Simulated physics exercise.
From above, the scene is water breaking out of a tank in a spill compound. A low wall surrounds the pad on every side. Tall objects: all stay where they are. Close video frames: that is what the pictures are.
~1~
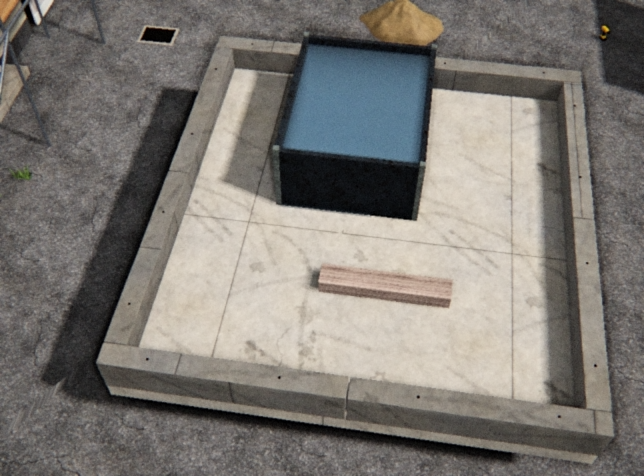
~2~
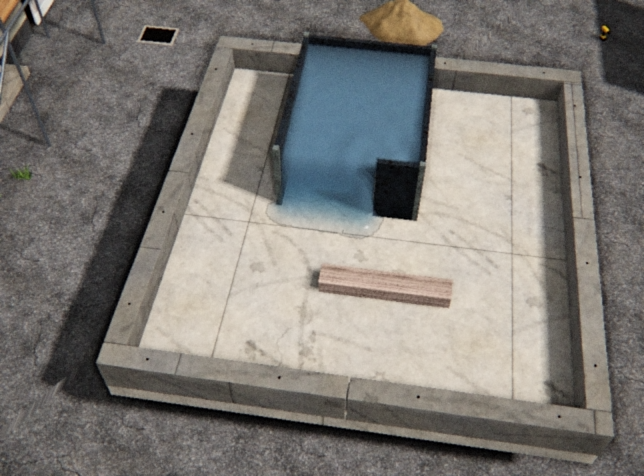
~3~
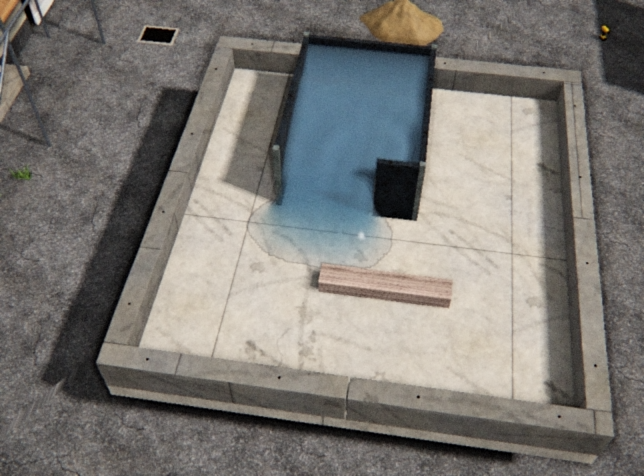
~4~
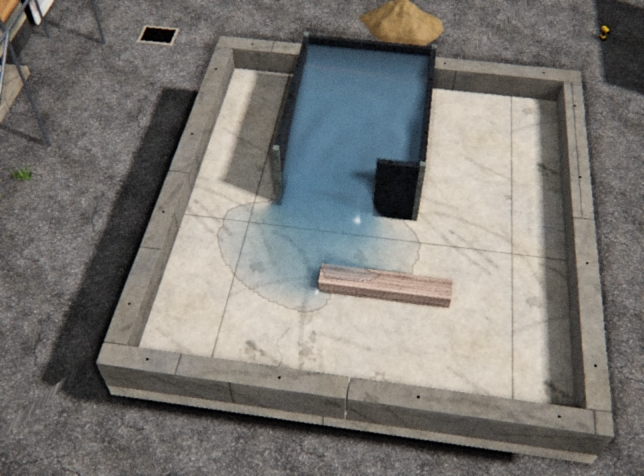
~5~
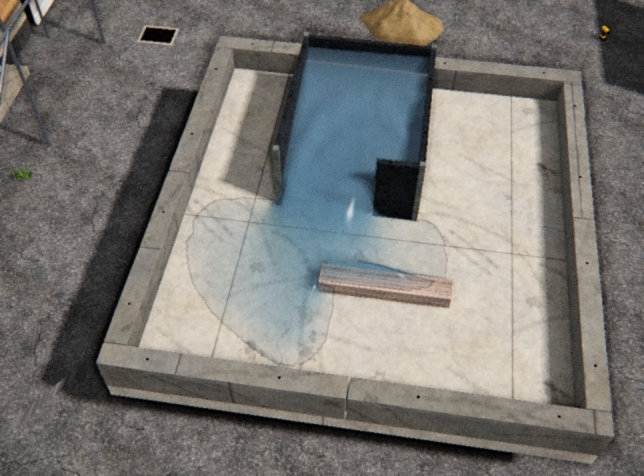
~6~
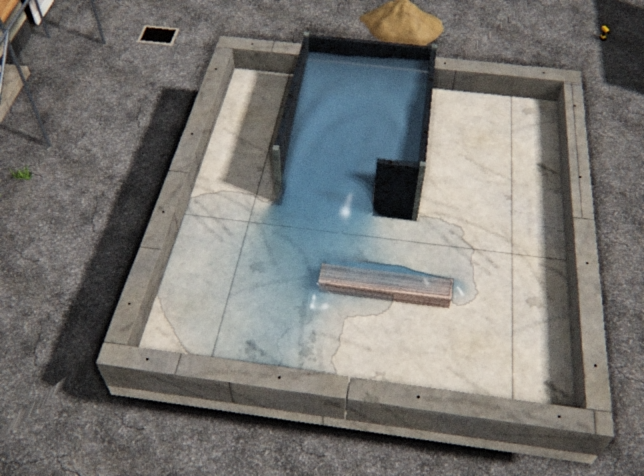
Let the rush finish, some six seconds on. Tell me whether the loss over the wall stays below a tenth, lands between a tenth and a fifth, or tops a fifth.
The loss stays below a tenth.
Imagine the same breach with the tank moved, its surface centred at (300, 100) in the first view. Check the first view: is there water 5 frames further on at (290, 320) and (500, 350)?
Point one: Inundated; point two: Not reached.
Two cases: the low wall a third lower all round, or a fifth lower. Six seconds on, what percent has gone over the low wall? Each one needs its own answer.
Lab note: Try one 12 percent; try two 8 percent.
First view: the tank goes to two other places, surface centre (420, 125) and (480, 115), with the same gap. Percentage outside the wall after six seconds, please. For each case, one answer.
Roughly 0 per cent in the first case and 2 per cent in the second.
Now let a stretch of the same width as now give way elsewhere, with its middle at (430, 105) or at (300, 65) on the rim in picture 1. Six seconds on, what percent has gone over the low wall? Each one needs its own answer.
Near 6 per cent, then near 14 per cent.
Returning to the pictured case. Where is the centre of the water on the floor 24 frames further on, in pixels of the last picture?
Near pixel (364, 235).
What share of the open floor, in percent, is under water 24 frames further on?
Near 95 in a hundred.
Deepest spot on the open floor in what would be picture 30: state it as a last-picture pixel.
I'd go with (572, 389) as the deepest place.
A moment on, water covers 40 % of the floor; the low wall has let 0 % over.
Next, water covers 45 % of the floor; the low wall has let 0 % over.
Then, water covers 60 % of the floor; the low wall has let 4 % over.
Later, water covers 80 % of the floor; the low wall has let 4 % over.
In the end, water covers 85 % of the floor; the low wall has let 4 % over.
